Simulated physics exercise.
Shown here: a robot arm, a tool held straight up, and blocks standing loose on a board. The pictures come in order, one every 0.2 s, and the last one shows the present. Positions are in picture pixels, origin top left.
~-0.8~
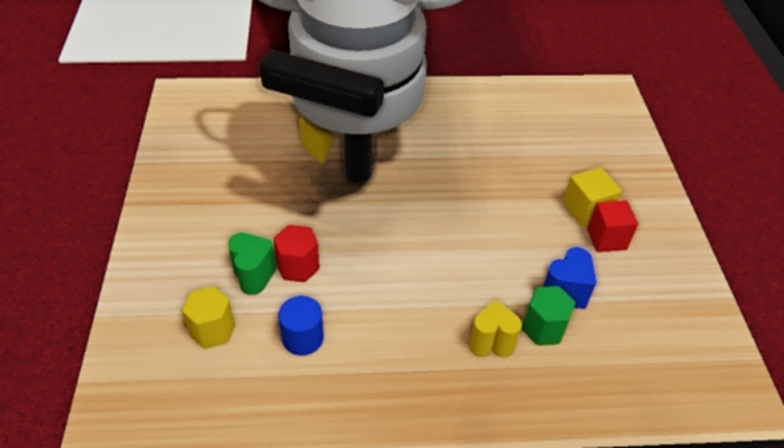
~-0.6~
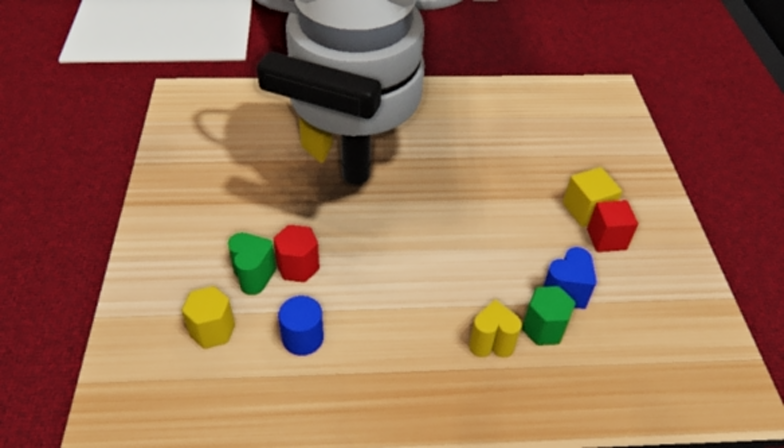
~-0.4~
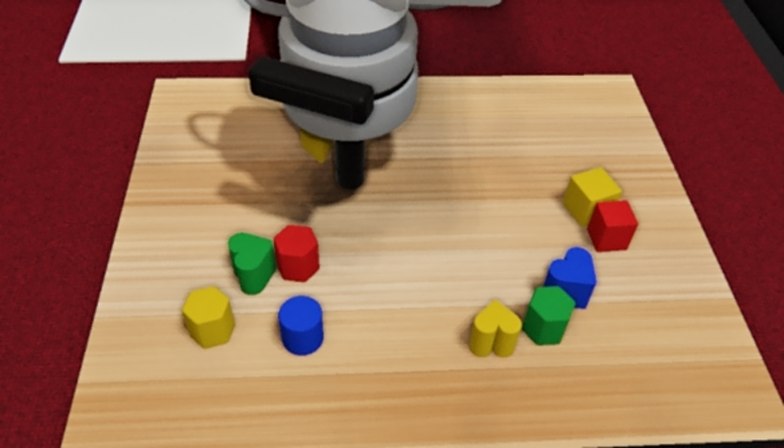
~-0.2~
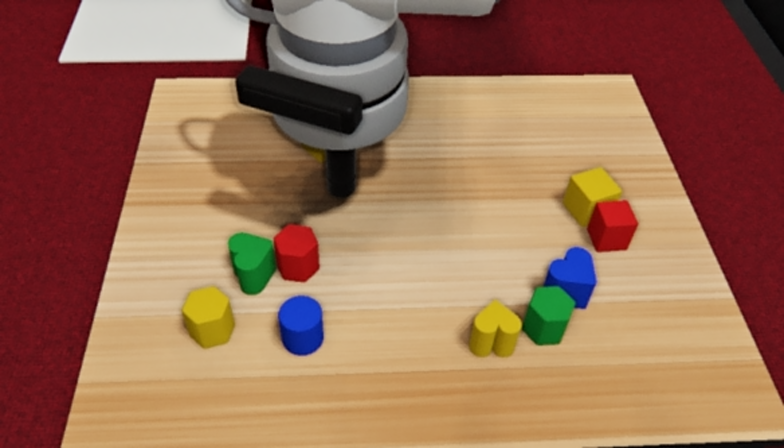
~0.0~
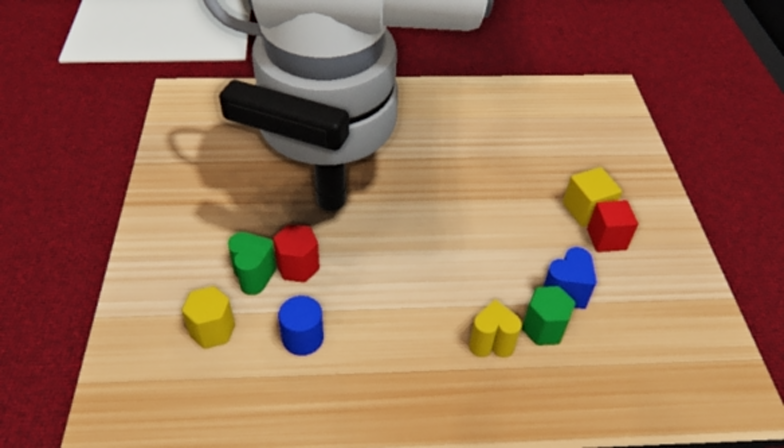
Robot arm with an upright black tool moving slightly left and nearer over a wooden board while the scattered coloured blocks stay still.
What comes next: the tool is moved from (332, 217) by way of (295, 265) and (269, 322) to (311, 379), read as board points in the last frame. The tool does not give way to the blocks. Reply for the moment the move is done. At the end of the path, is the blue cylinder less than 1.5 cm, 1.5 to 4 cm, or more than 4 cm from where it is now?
Its final spot will lie more than 4 cm from the current one.
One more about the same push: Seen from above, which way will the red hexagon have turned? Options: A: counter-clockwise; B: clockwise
Letter B.
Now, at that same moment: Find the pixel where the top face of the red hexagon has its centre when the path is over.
The middle of its top is at (259, 360).
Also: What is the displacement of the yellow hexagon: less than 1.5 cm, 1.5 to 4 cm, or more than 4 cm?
My prediction: Under 1.5 cm.
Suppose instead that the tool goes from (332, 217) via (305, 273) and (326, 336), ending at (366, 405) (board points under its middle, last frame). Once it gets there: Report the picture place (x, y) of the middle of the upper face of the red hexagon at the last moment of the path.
Its top centre is at about (267, 282).
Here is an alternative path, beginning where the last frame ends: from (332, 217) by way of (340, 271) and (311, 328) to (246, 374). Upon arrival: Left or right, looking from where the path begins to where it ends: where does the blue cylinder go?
With start-to-end as forward, it shifts right.
What follows on the original path. One third of the way, tool (293, 250); green heart (234, 257), turned 35° clockwise; red hexagon (280, 265).
Two thirds of the way, tool (267, 308); green heart (231, 258), turned 50° clockwise; red hexagon (257, 329); blue cylinder (305, 324).
At the end, tool (310, 366); yellow hexagon still; green heart (231, 258), turned 50° clockwise; red hexagon (259, 360), turned 40° clockwise; blue cylinder (348, 345).
